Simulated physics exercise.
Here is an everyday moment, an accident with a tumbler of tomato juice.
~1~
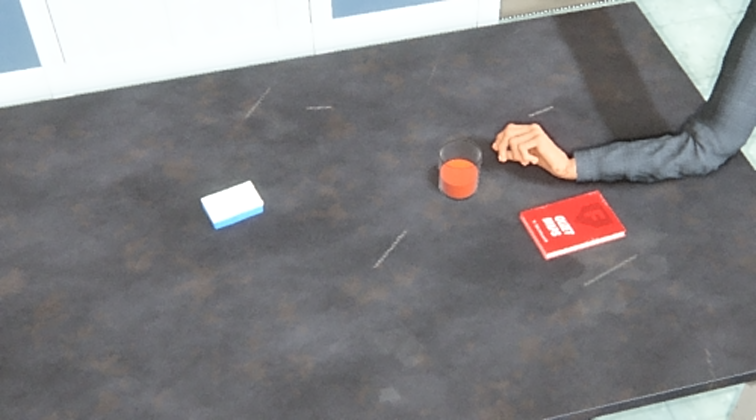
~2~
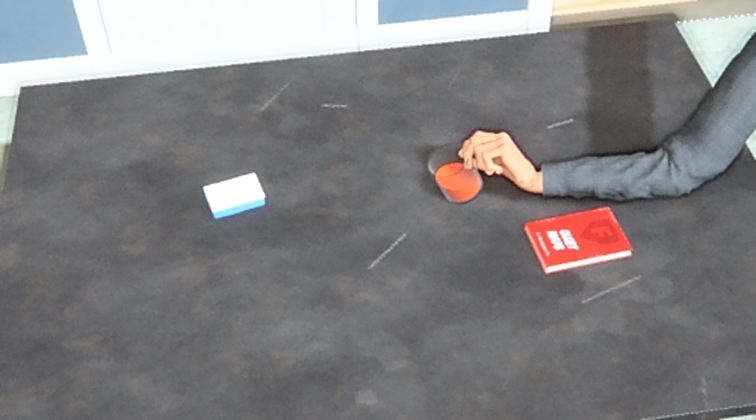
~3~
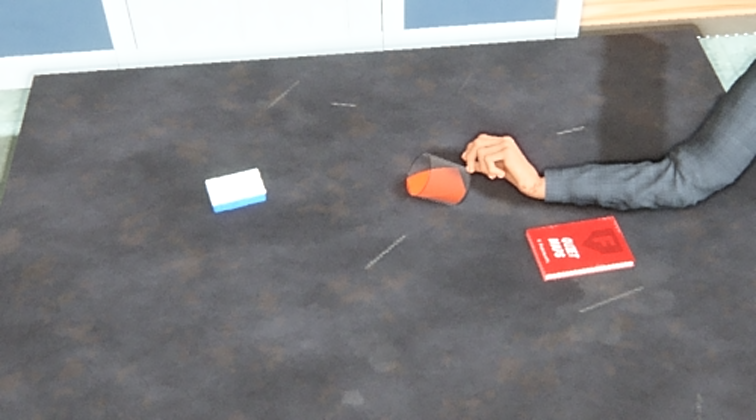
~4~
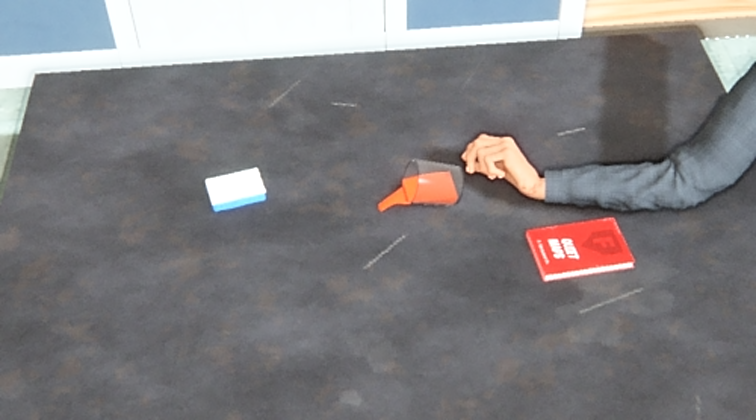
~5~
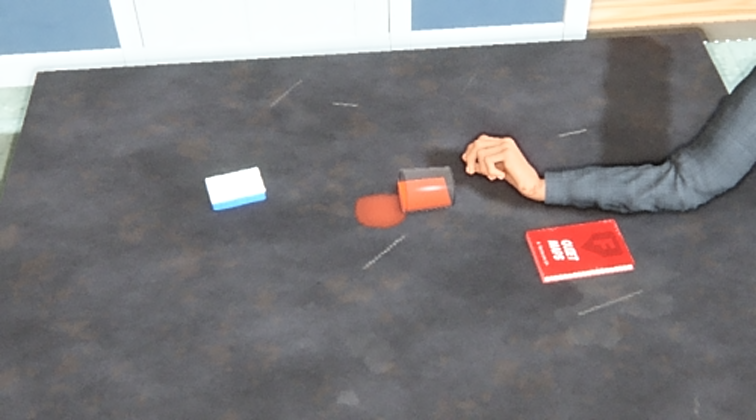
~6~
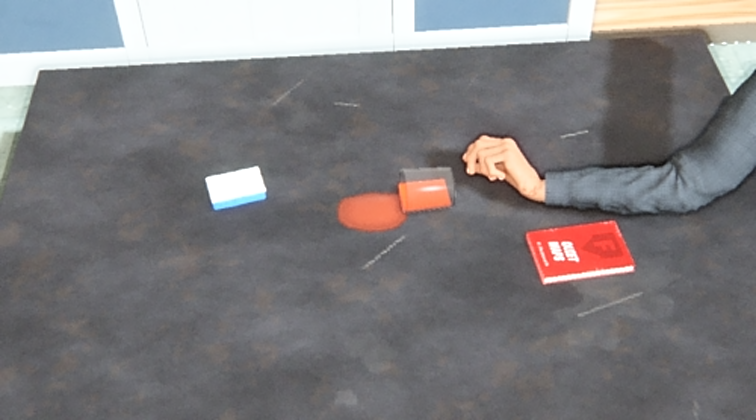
A hand on the dark table pushed a tumbler of tomato juice over to the left, and red juice poured out into a spreading puddle, while the sponge and red notebook stayed put.
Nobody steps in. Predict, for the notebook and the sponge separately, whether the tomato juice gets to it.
Prediction: The notebook is missed by the tomato juice, the sponge gets some tomato juice on it.
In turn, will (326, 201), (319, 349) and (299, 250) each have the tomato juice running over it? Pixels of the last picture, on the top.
Point one is caught by it, point two is never touched, point three is caught by it.
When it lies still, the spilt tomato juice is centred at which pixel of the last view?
At about (269, 226).
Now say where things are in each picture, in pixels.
In the first picture, it stands upright; tumbler (459, 169) about a third full; notebook (573, 222); sponge (232, 200).
In the second picture, fingers against its side; tumbler (455, 173) tipped 20°.
In the third picture, it is falling; tumbler (438, 180) tipped 60°; sponge (235, 186).
In the fourth picture, it is falling; tumbler (432, 183) tipped 70°; notebook (580, 246).
In the fifth picture, it is down; tumbler (425, 189) tipped 85°; a puddle starts at (381, 210).
In the sixth picture, it is down; tumbler (425, 190) tipped 85°; a puddle starts at (375, 211); notebook (580, 249); sponge (235, 183).
A moment on, the puddle covers about as much as a plate; the notebook is untouched; the sponge is reached.
Further on, the puddle covers about as much as a tray; the notebook is untouched; the sponge is reached.
When it is over, the puddle covers about as much as a tray; the notebook is untouched; the sponge is reached.
